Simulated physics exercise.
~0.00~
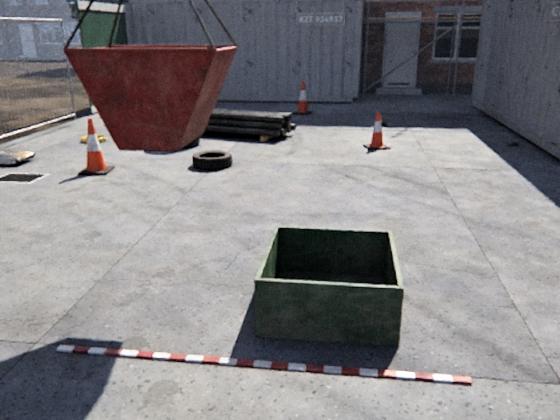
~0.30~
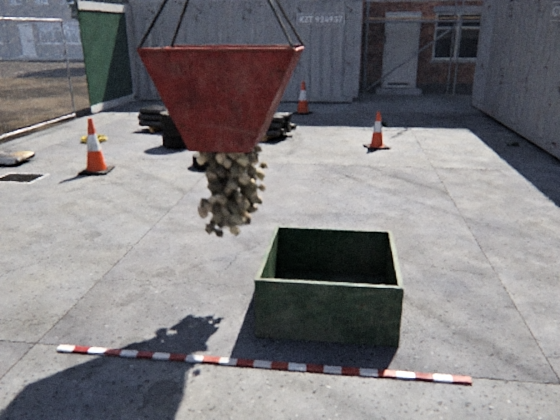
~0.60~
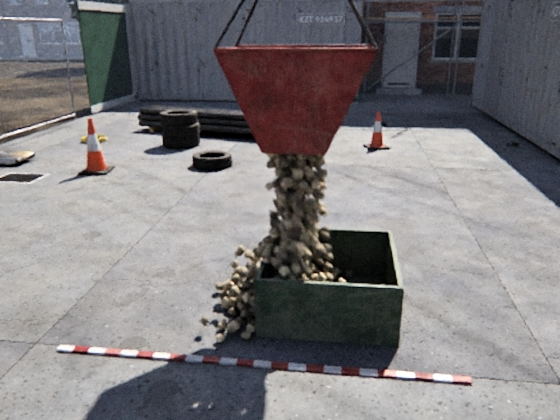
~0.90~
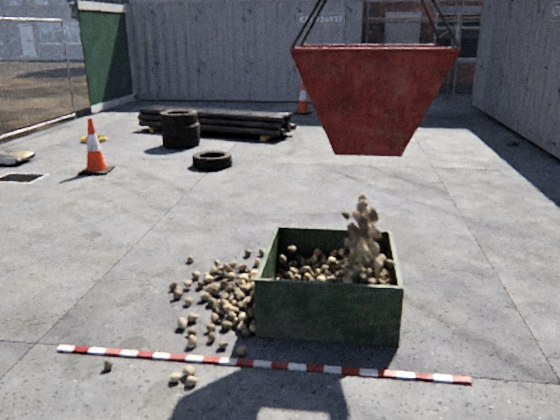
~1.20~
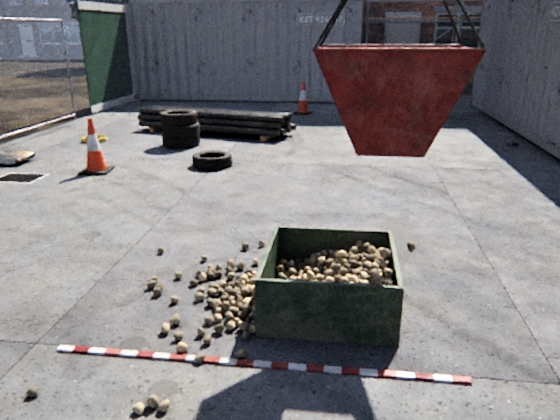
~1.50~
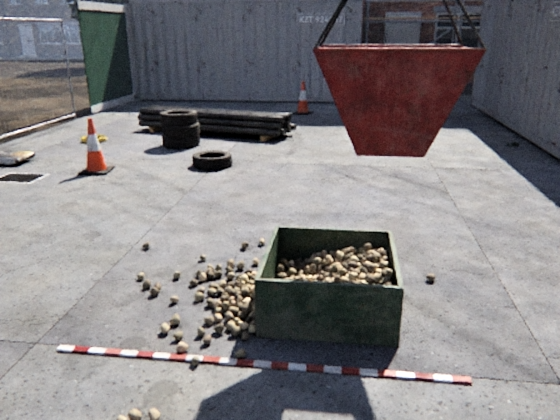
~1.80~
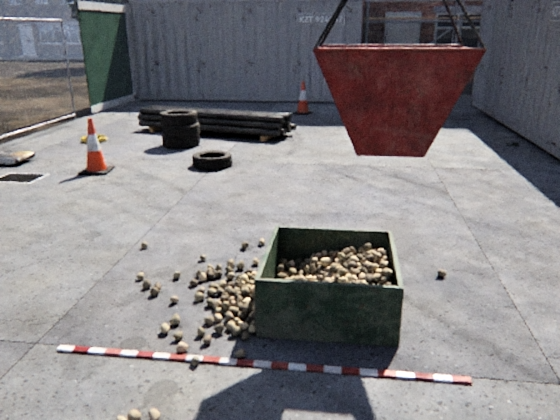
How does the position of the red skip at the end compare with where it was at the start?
At the start the red skip hangs at the upper left, and by the end it hangs at about the same height on the upper right.
